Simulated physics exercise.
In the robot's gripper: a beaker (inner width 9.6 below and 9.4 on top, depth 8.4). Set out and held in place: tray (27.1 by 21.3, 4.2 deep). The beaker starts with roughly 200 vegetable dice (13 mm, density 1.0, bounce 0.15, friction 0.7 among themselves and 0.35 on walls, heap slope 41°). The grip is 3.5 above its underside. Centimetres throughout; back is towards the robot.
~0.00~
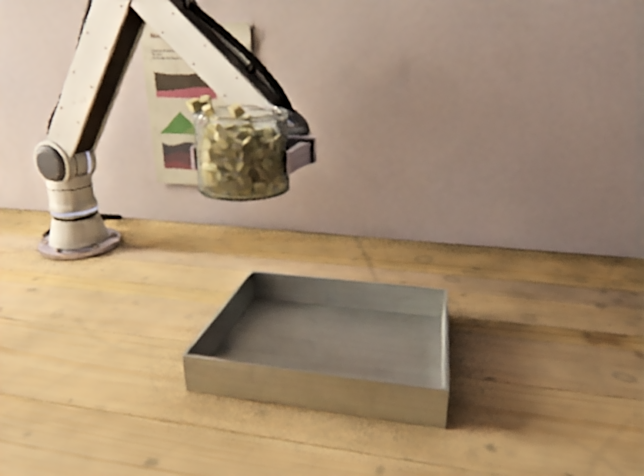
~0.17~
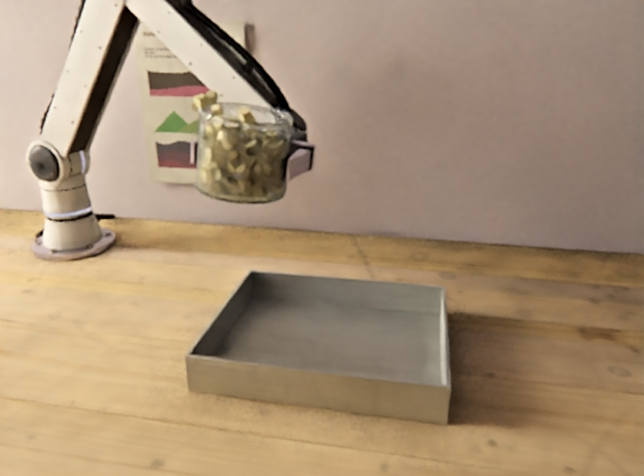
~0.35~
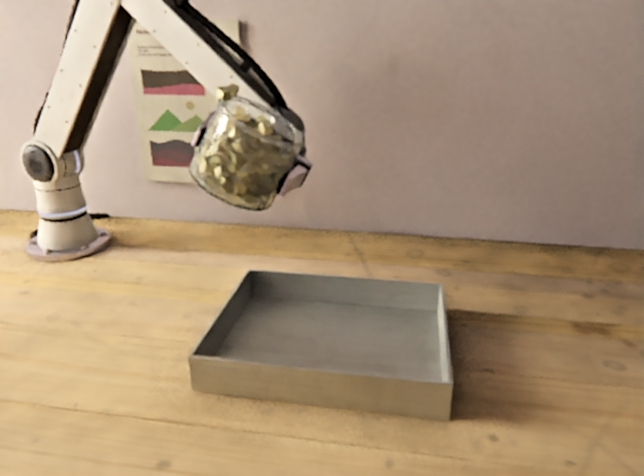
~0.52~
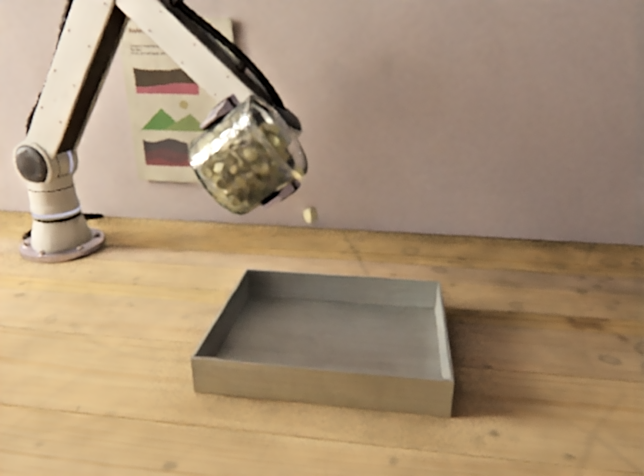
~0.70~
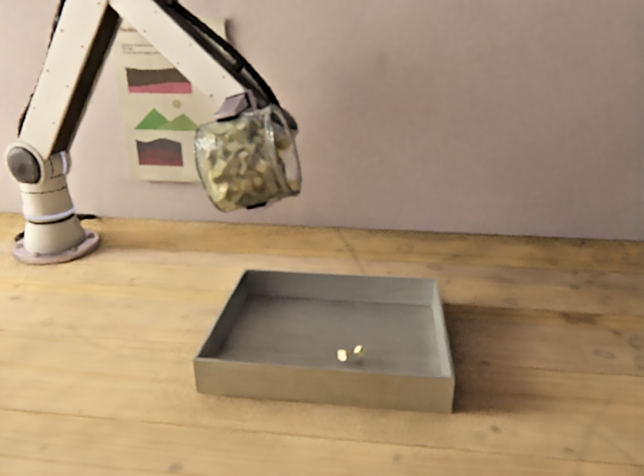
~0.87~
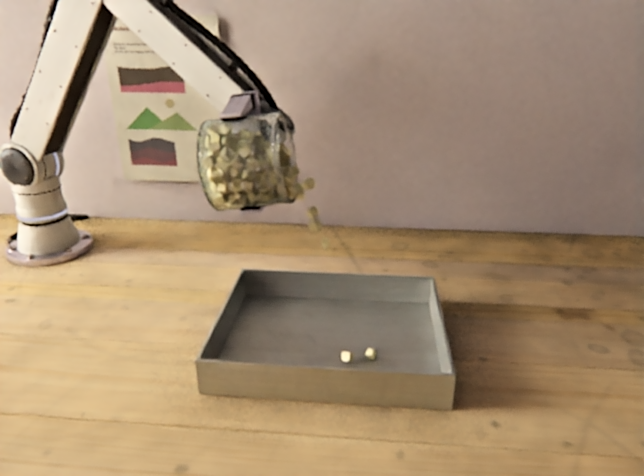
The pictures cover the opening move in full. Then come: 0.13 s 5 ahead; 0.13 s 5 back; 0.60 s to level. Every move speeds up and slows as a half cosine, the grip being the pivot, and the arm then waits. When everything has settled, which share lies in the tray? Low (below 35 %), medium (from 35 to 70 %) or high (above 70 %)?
Share in the tray: Medium (from 35 to 70 %).
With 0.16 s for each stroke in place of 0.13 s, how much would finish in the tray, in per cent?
In that case some 40 per cent.
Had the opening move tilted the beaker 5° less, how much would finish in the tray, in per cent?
In that case some 40 per cent.
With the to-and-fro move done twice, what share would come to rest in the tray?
Then about 75 per cent.
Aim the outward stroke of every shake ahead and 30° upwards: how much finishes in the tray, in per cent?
About 75 per cent.
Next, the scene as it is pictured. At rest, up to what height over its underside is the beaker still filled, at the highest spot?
Some 6.5 cm.
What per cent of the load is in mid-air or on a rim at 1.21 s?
About 14 per cent.
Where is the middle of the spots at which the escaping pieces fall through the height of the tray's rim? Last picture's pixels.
Near (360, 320).
By 1.21 s, tilted 78° forward, highest piece 24 above the table; 100 in the beaker, 72 in the tray, 27 in flight or on a rim.
By 1.56 s, tilted 16° forward, highest piece 28 above the table; 100 in the tray, 99 in the beaker.
By 1.93 s, level, highest piece 26 above the table; 100 in the tray, 99 in the beaker.
By 2.98 s, level, highest piece 26 above the table; 100 in the tray, 99 in the beaker.
Final count, 100 in the tray, 99 in the beaker. That is 50 % in the tray.
